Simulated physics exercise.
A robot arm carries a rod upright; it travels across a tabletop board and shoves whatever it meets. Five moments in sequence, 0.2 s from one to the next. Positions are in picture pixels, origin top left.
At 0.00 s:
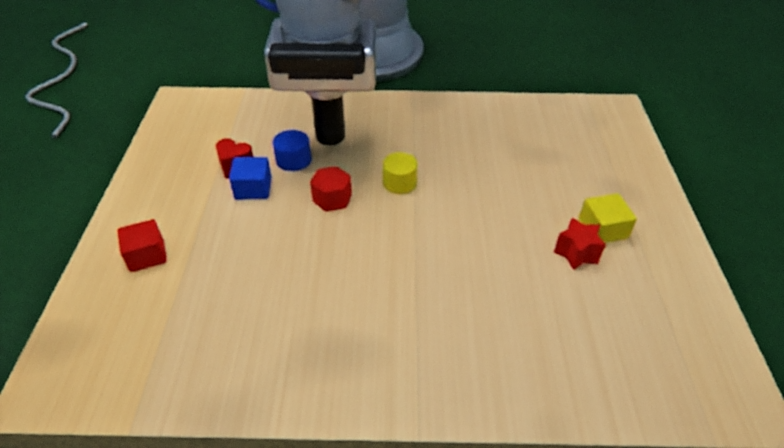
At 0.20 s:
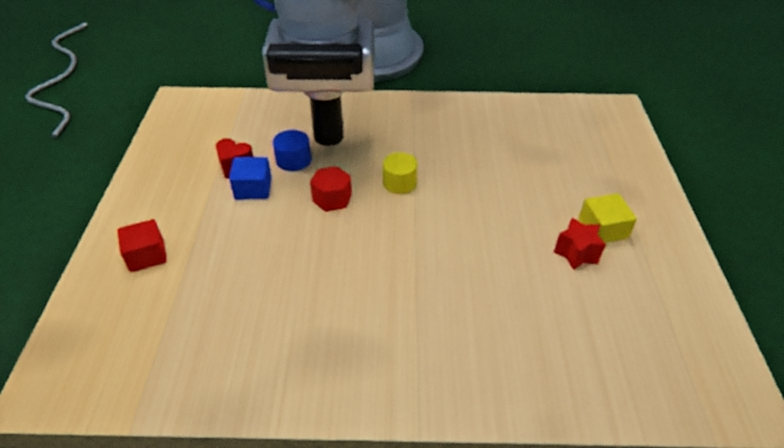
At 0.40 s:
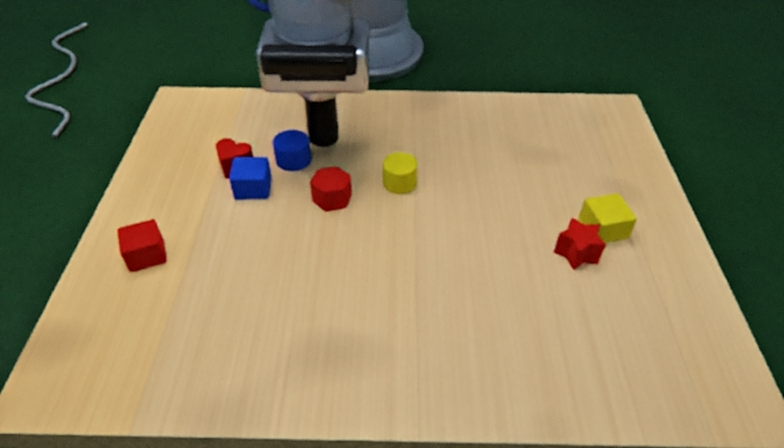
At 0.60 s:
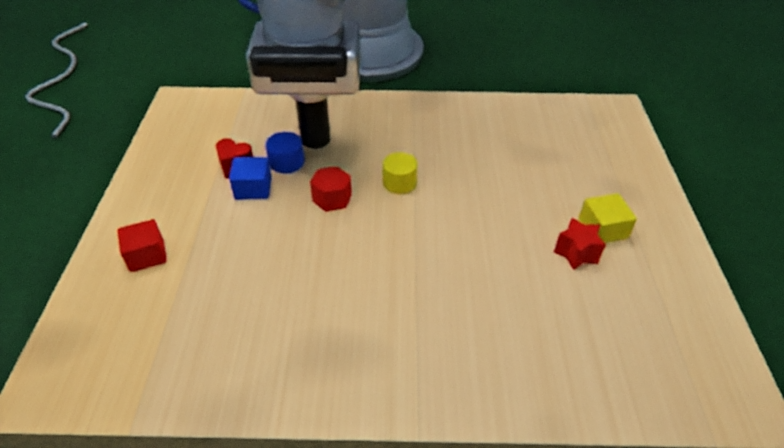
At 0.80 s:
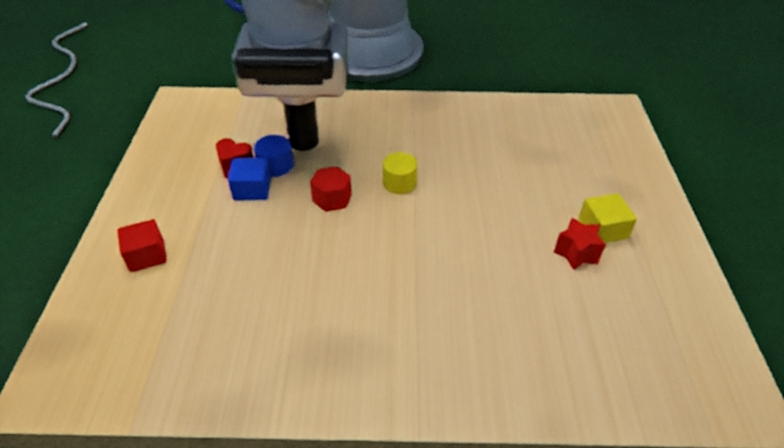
Robot arm with a black rod moving left across a wooden board, nudging a blue cylinder towards a blue cube and red heart.
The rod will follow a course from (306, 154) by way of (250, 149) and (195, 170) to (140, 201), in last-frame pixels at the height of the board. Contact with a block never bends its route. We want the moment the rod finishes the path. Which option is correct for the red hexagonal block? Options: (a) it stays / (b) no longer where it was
Answer: A.
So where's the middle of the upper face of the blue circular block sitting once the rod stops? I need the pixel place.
At pixel (209, 166).
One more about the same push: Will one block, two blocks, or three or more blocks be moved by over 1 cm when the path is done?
At least three of them.
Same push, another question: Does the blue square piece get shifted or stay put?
It is moved off its spot.
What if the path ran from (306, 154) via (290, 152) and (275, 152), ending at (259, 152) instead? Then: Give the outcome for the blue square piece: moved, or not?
Moved off its spot.
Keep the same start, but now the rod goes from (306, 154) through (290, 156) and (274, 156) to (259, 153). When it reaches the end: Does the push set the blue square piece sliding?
It seems so.
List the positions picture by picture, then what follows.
Rod tip (331, 137); block tops, red heart (231, 148); blue square piece (249, 168); blue circular block (291, 140); red hexagonal block (330, 178), in the first picture.
Rod (329, 138); blocks unchanged, in the second picture.
Rod (324, 139); blocks unchanged, in the third picture.
Rod (316, 140); blue circular block (284, 142), in the fourth picture.
Rod (304, 142); red heart (231, 148); blue square piece (247, 169); blue circular block (272, 145); red hexagonal block (330, 178), in the fifth picture.
What follows on the original path. One third of the way, rod (247, 138); red heart (205, 157), turned 55° clockwise; blue square piece (245, 175); blue circular block (237, 151).
Two thirds of the way, rod (191, 159); red heart (171, 174), turned 50° clockwise; blue square piece (246, 179), turned 20° anticlockwise; blue circular block (209, 167).
At the end, rod (135, 189); red heart (148, 196), turned 55° anticlockwise; blue square piece (246, 179), turned 20° anticlockwise; blue circular block (209, 166); red hexagonal block in place.
